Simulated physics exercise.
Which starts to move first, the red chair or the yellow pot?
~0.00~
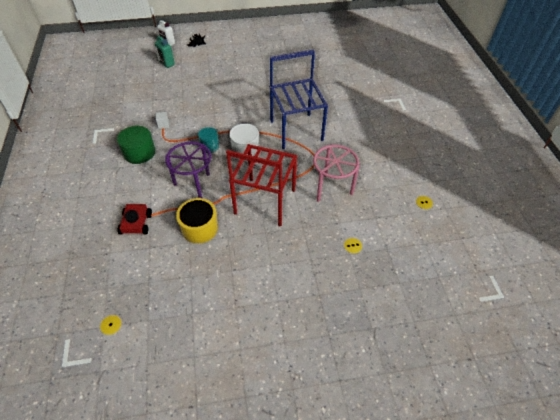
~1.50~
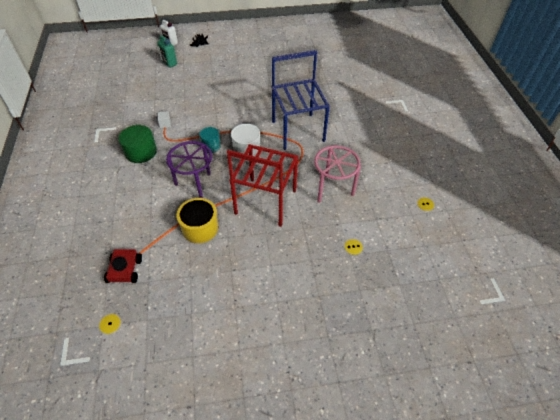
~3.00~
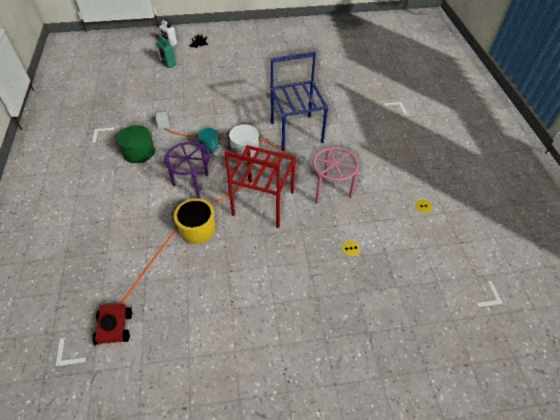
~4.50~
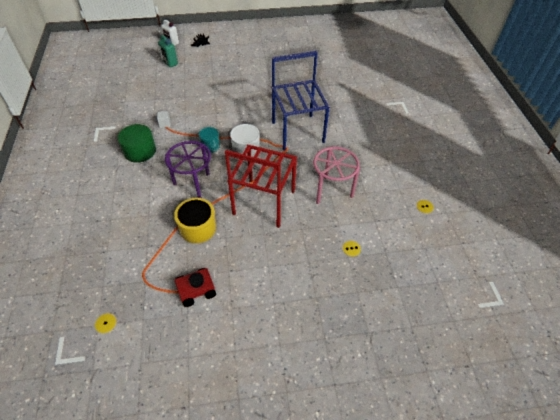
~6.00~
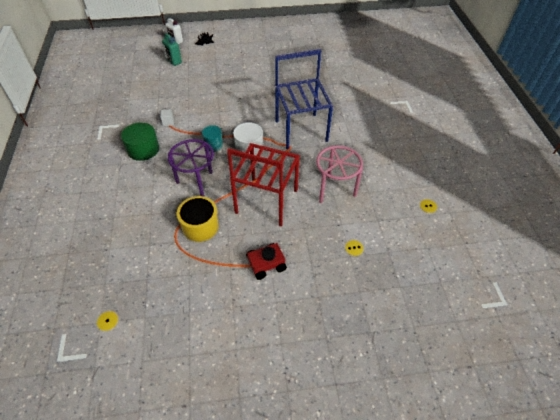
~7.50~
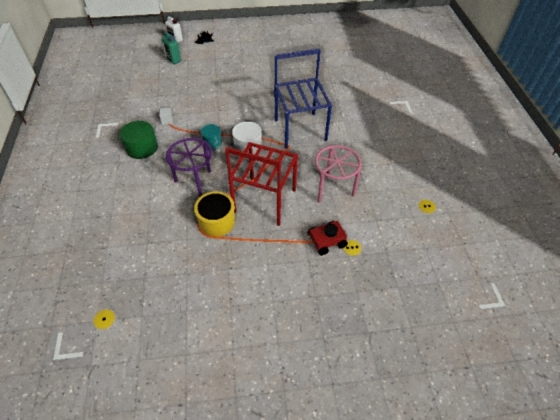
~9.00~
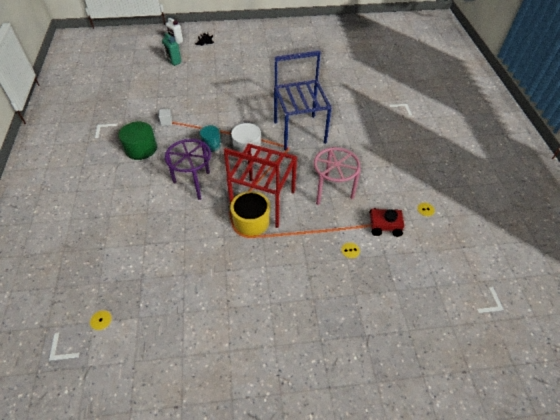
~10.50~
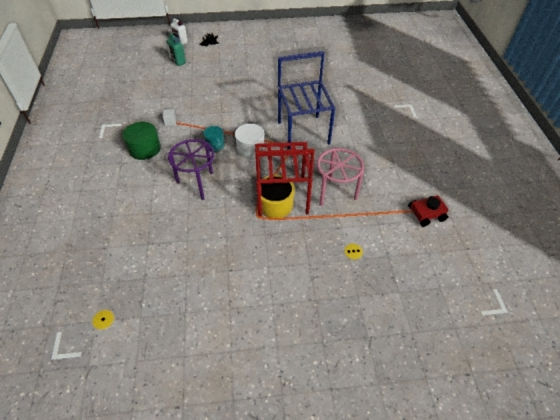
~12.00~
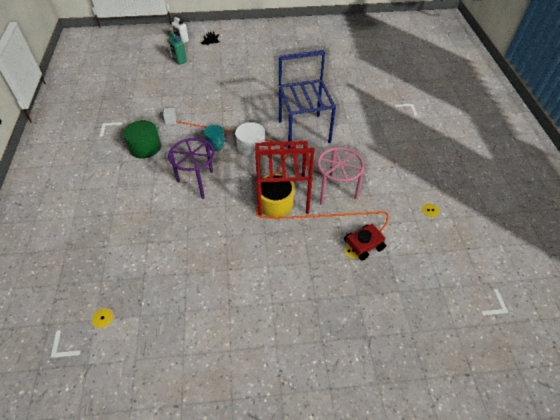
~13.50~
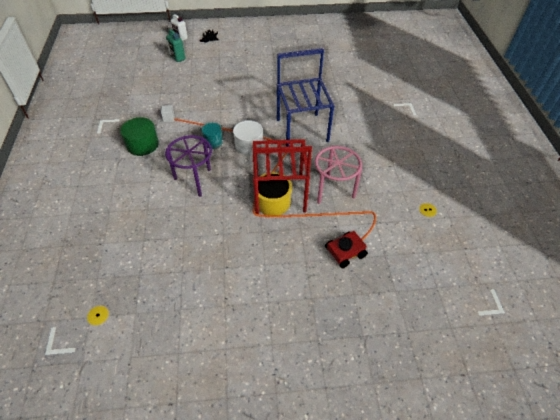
The yellow pot starts to move first, sliding right as the cart draws the lead across the floor. The red chair shifts only later.
Red cart trailing an orange lead between yellow floor marks, dragging a yellow pot right, nudging a red chair, then doubling back left.
